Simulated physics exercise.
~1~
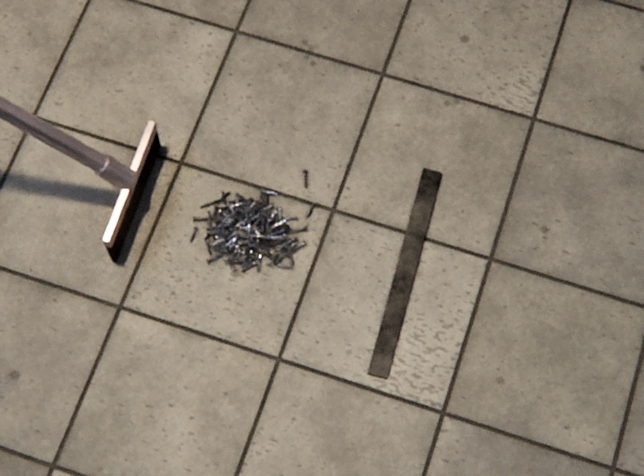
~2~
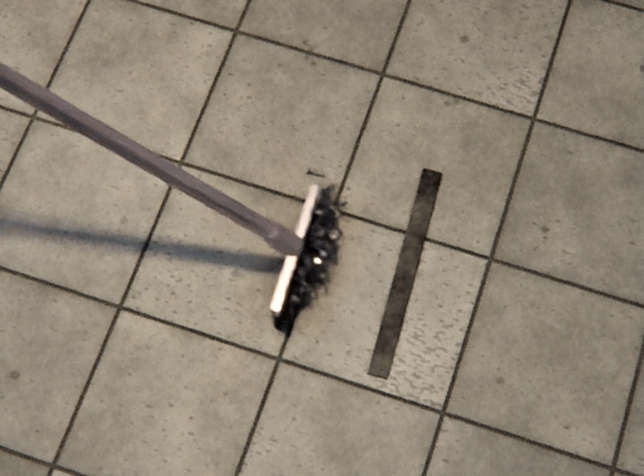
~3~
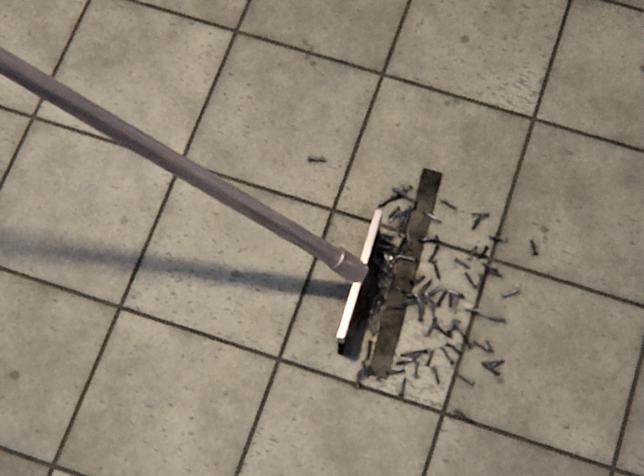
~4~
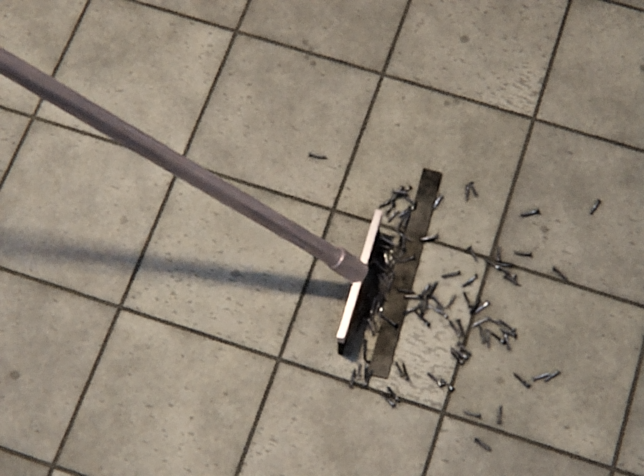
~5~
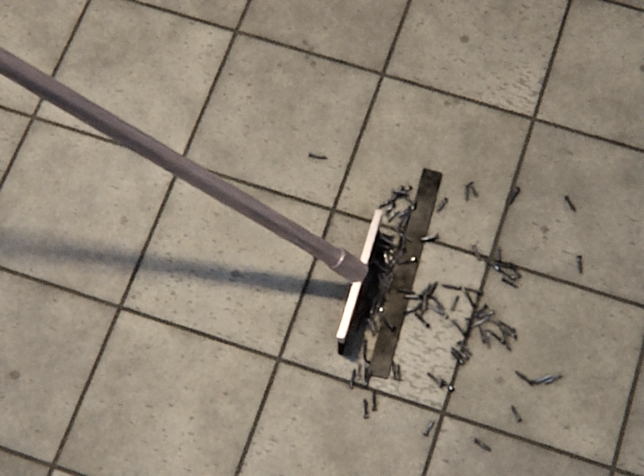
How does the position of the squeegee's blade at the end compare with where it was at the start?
At the start the blade is at the left, to the left of the heap of screws. By the end it is farther right and a little lower, resting just left of the dark strip.
A floor of worn grey-brown square tiles is seen from above at a slant, with a dark, narrow strip lying across it right of centre. A squeegee with a long handle and a pale-topped blade stands at the left, and a heap of small dark metal screws sits between it and the strip. The blade slides right, gathers the heap and pushes it along, leaving a stray screw behind. It stops just short of the strip while screws spill over and scatter beyond. At the end some lie against the blade and on the strip, others spread across the tiles to the right.
